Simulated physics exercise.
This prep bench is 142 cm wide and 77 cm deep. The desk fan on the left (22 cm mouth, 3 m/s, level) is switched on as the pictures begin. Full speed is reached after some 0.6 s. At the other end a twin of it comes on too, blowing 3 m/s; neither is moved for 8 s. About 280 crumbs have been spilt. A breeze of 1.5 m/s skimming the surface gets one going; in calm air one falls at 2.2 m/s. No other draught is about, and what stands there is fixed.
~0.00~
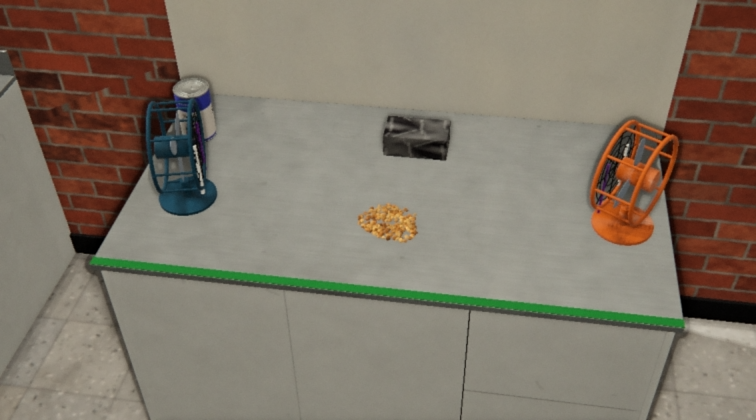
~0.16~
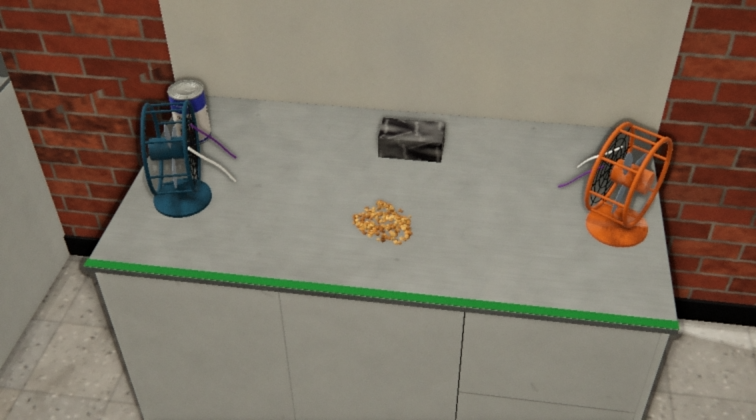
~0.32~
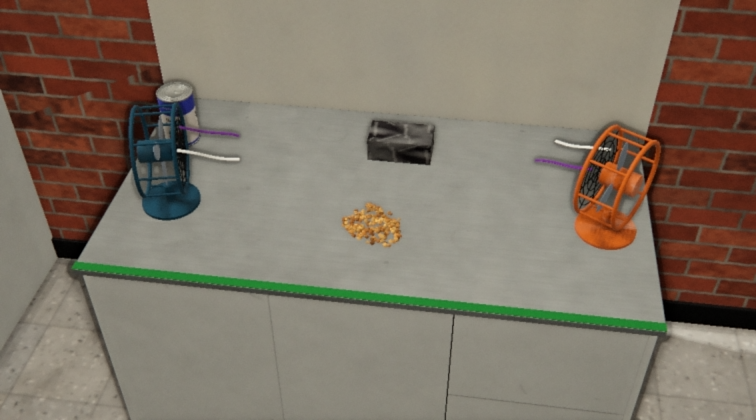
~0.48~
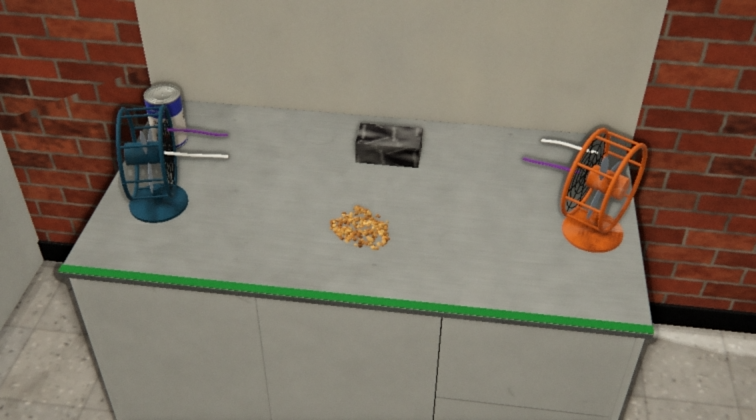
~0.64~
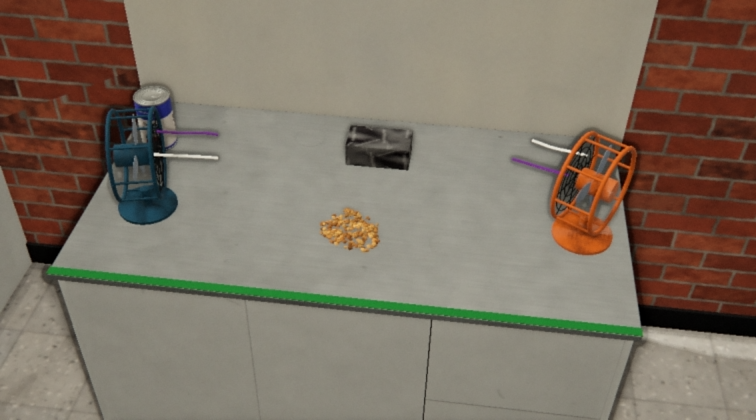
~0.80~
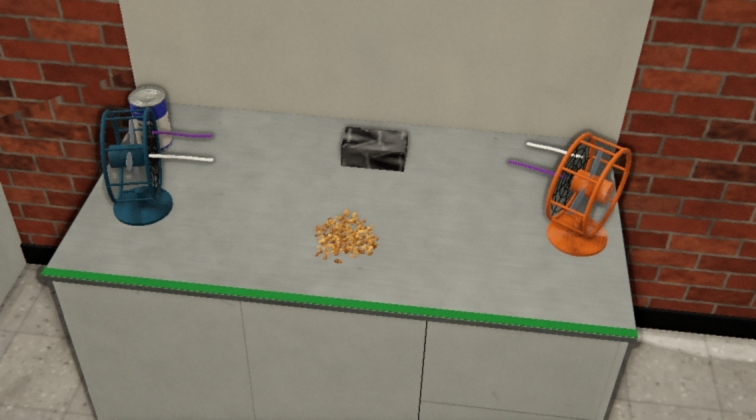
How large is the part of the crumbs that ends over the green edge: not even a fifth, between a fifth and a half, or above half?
By then over half are over the green edge.
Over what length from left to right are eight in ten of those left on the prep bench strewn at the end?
Roughly 20 cm.
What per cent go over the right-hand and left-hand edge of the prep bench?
Roughly 0 % right-hand, 0 % left-hand.
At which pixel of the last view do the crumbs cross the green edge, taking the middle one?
At about (381, 311).
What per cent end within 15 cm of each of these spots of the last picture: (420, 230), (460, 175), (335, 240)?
In turn about 0 %, 0 %, 30 %.
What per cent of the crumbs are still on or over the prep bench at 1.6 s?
Near 40 %.
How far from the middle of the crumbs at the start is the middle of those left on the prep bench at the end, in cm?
About 5 cm.
After 1.6 s, 62 % are over the green edge; the middle of those left on the top is near (350, 246); 66 % are gone or lie where they will stay.
After 2.6 s, 64 % are over the green edge; the middle of those left on the top is near (350, 246); 78 % are gone or lie where they will stay.
After 4.4 s, 64 % are over the green edge; the middle of those left on the top is near (350, 246); 80 % are gone or lie where they will stay.
After 8.0 s, at the end, 64 % are over the green edge; the middle of those left on the top is near (350, 246).
